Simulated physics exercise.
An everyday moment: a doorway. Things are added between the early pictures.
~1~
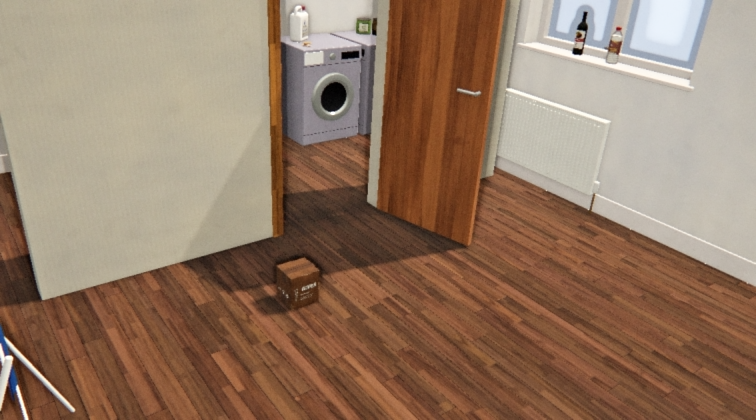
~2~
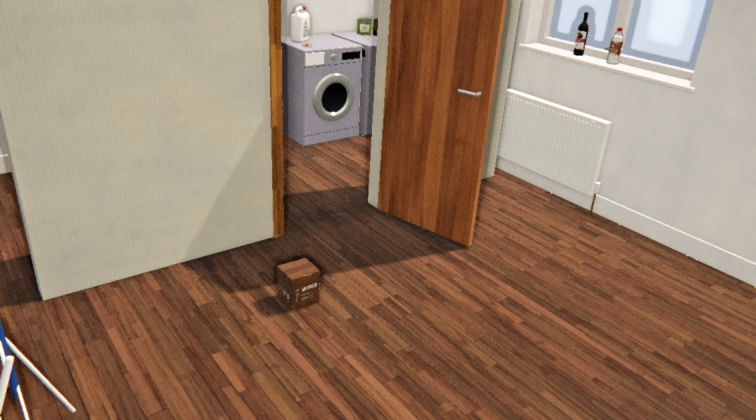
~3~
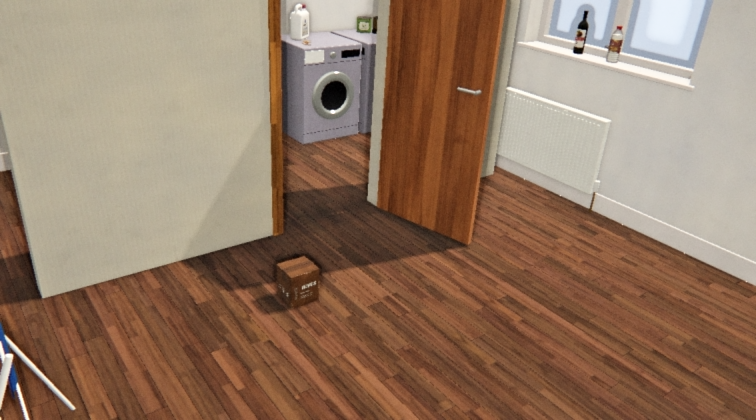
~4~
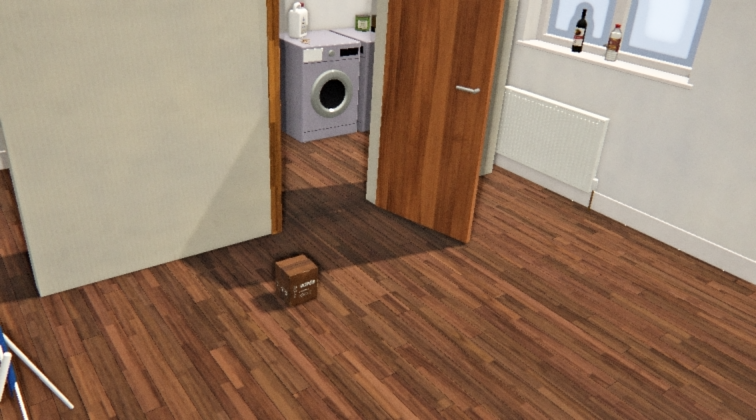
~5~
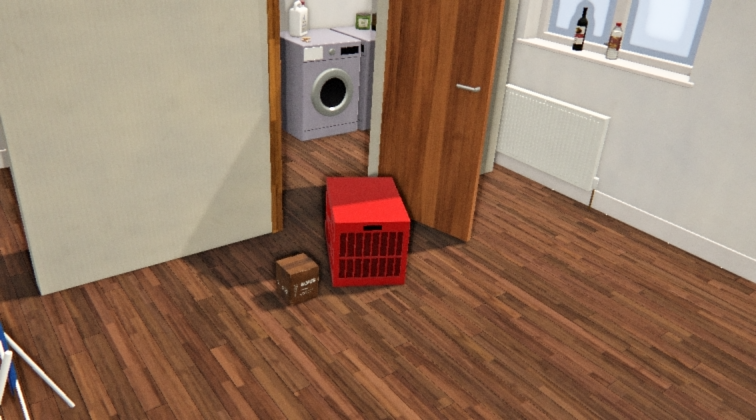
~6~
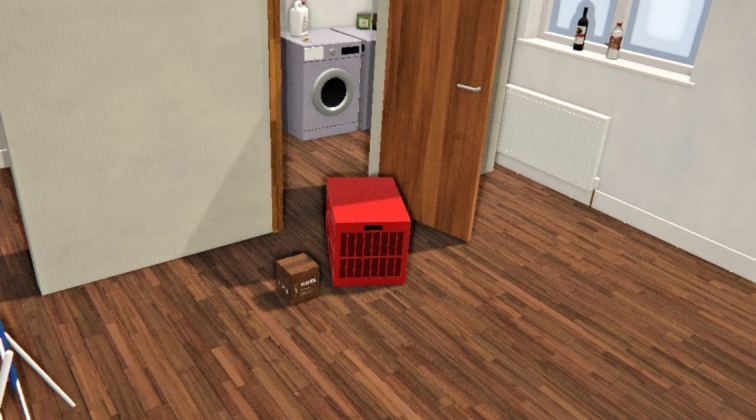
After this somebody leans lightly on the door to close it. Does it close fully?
Outcome: The door jams.
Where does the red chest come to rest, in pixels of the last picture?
Near (360, 229).
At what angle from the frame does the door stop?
About 60°.
Then, 0.40 s later than the last frame, open by 96°.
Then, 0.70 s later than the last frame, open by 80°.
Then, 0.80 s later than the last frame, open by 73°.
Then, 1.00 s later than the last frame, open by 62°; red chest moved a little near (362, 229).
When it is over, open by 61°; both as before. End places, in pixels of the last picture, red chest near (360, 229).
